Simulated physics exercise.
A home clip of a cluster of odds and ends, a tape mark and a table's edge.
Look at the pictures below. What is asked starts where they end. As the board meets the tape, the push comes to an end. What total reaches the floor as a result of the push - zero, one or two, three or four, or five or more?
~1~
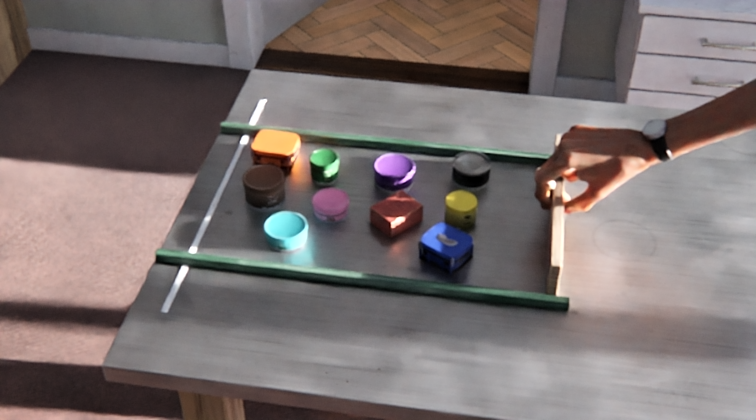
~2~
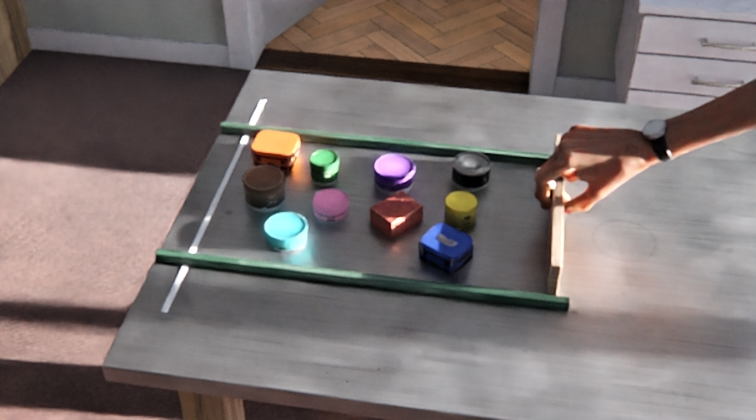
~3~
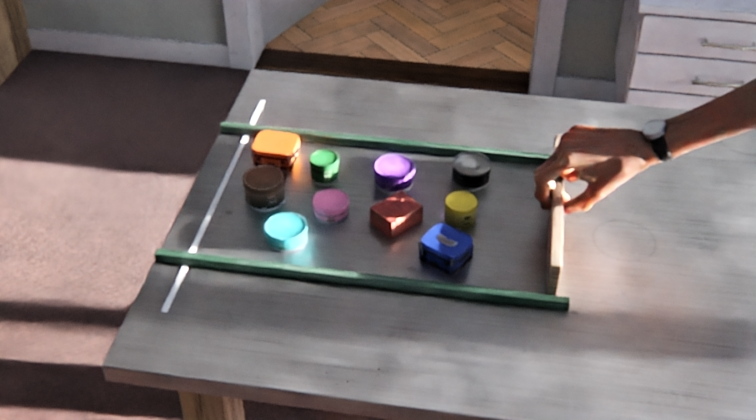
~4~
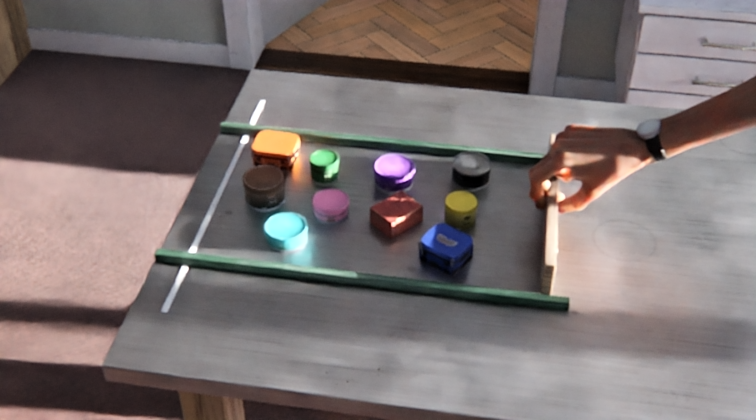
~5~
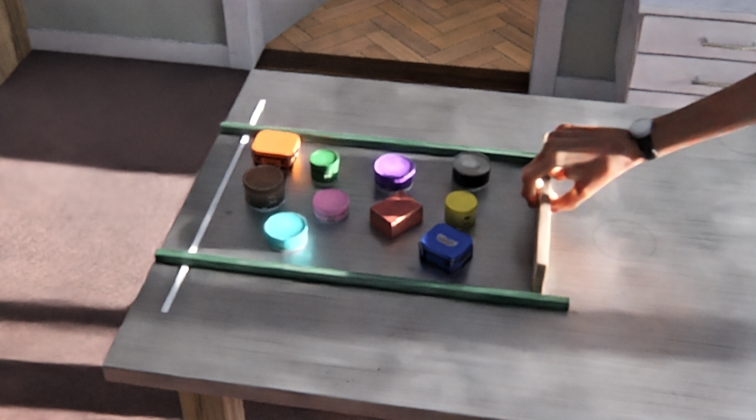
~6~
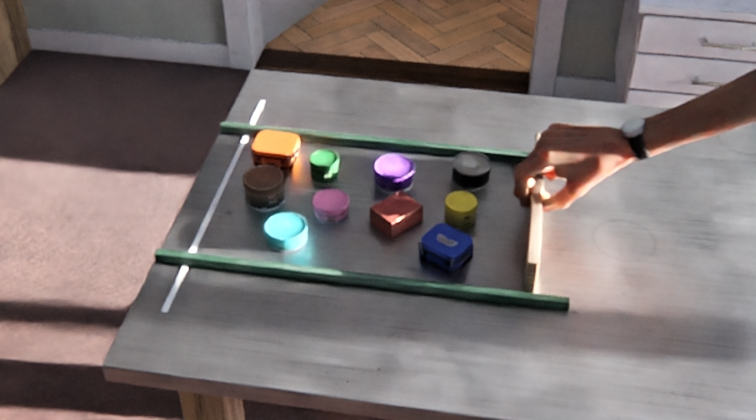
The total on the floor is five or more.
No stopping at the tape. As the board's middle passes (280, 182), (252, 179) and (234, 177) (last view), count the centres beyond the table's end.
Middles past end - pos 1: 0, pos 2: 1, pos 3: 5.
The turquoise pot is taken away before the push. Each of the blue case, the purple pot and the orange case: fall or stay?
In that case the blue case stays where it is, the purple pot stays where it is, the orange case goes off the edge.
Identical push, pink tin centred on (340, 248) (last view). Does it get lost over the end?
From that start the object does not stay.
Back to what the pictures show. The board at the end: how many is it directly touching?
Result: 5 in all.
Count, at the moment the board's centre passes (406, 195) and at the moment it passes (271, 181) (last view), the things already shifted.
Respectively 5 and 10.
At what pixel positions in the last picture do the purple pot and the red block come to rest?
Looks like one lands around (211, 160), and the other around (194, 205).
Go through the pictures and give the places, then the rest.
In the first frame, orange case (276, 150); brown pot (265, 188); turquoise pot (286, 232); board (556, 211); tape (220, 192).
In the second frame, brown pot (265, 188); board (556, 211).
In the third frame, turquoise pot (286, 232); purple pot (394, 174).
In the fourth frame, orange case (276, 151); pink tin (331, 206).
In the fifth frame, brown pot (265, 188); red block (396, 214).
In the sixth frame, orange case (276, 151); brown pot (265, 188); turquoise pot (286, 232); board (535, 209); tape (220, 192).
Soon after, none off yet; orange case at rest near (276, 151); brown pot at rest near (265, 188); turquoise pot at rest near (286, 232).
In the end, the number that fall off is five or more; gone, pink tin, green pot, turquoise pot, brown pot and orange case.
